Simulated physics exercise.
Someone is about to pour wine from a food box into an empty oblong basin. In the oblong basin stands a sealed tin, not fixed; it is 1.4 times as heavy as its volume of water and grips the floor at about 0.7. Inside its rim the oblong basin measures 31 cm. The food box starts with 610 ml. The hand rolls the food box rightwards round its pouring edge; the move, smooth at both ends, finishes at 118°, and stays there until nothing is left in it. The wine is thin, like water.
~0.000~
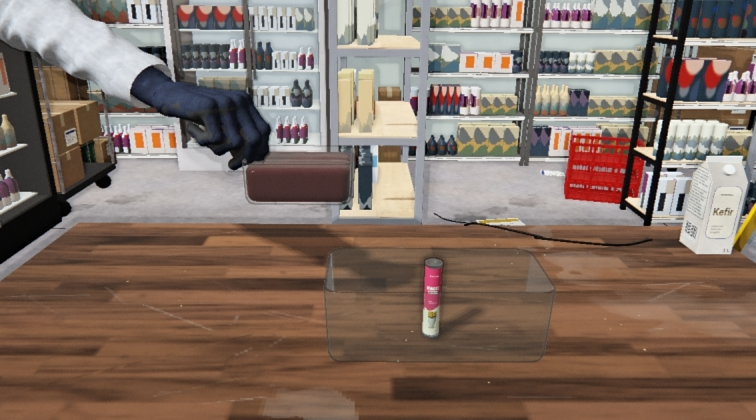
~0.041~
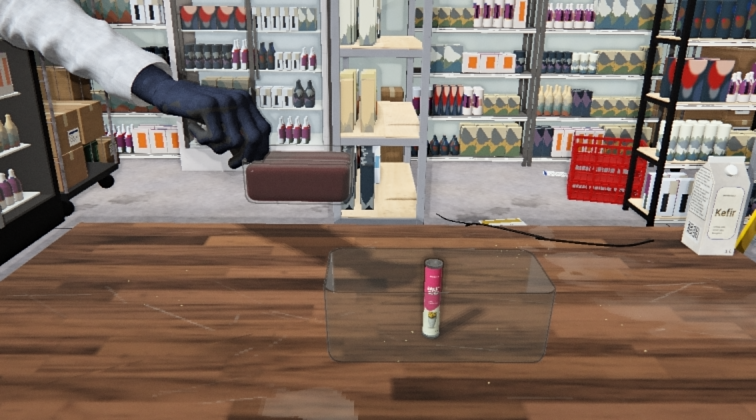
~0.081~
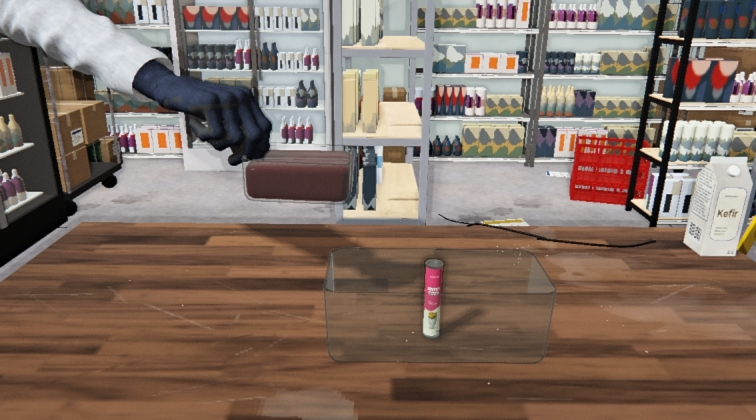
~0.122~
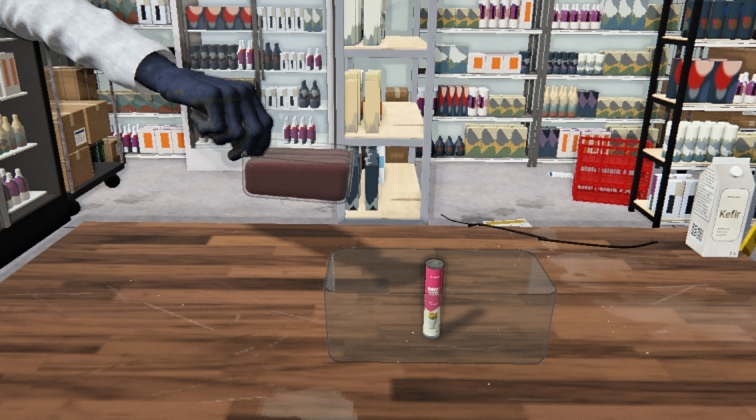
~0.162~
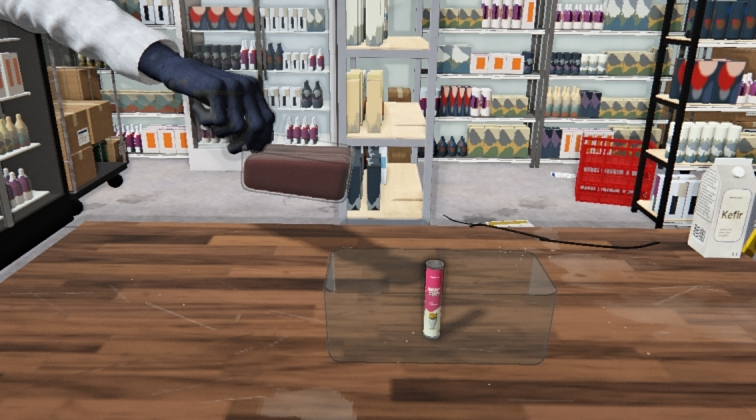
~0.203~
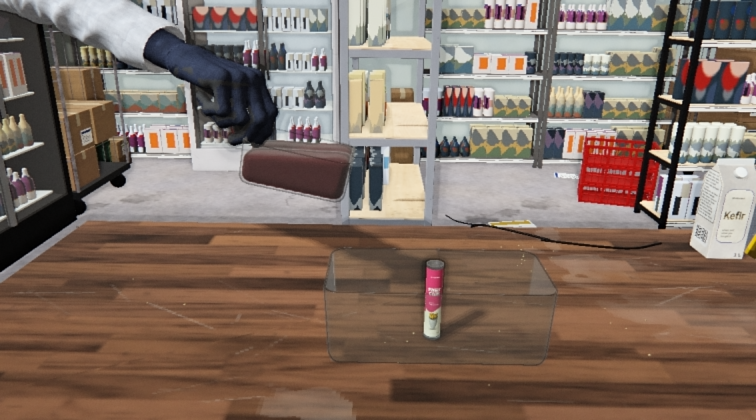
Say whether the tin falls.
It stays up.
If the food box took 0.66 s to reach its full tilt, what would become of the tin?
Then it keeps standing.
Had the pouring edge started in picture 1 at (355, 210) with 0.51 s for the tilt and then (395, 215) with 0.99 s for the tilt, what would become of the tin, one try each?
First it topples; then it stays up.
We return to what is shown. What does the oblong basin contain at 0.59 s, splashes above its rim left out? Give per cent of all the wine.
Some 12 per cent.
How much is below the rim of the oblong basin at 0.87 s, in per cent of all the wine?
Near 84 in a hundred.
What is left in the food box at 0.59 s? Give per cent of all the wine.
About 30 per cent.
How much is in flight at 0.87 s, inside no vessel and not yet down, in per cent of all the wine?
Some 10 per cent.
After 0.59 s the tilt is 76° and 30 per cent is still to pour; the tin stands where it began.
After 0.87 s the tilt is 114° and 2 per cent is still to pour; the tin stands where it began.
After 1.17 s the tilt is 118° and 0 per cent is still to pour; the tin stands where it began.
After 1.49 s the tilt is 118° and 0 per cent is still to pour; the tin stands where it began.
In the end the tin stands where it began.
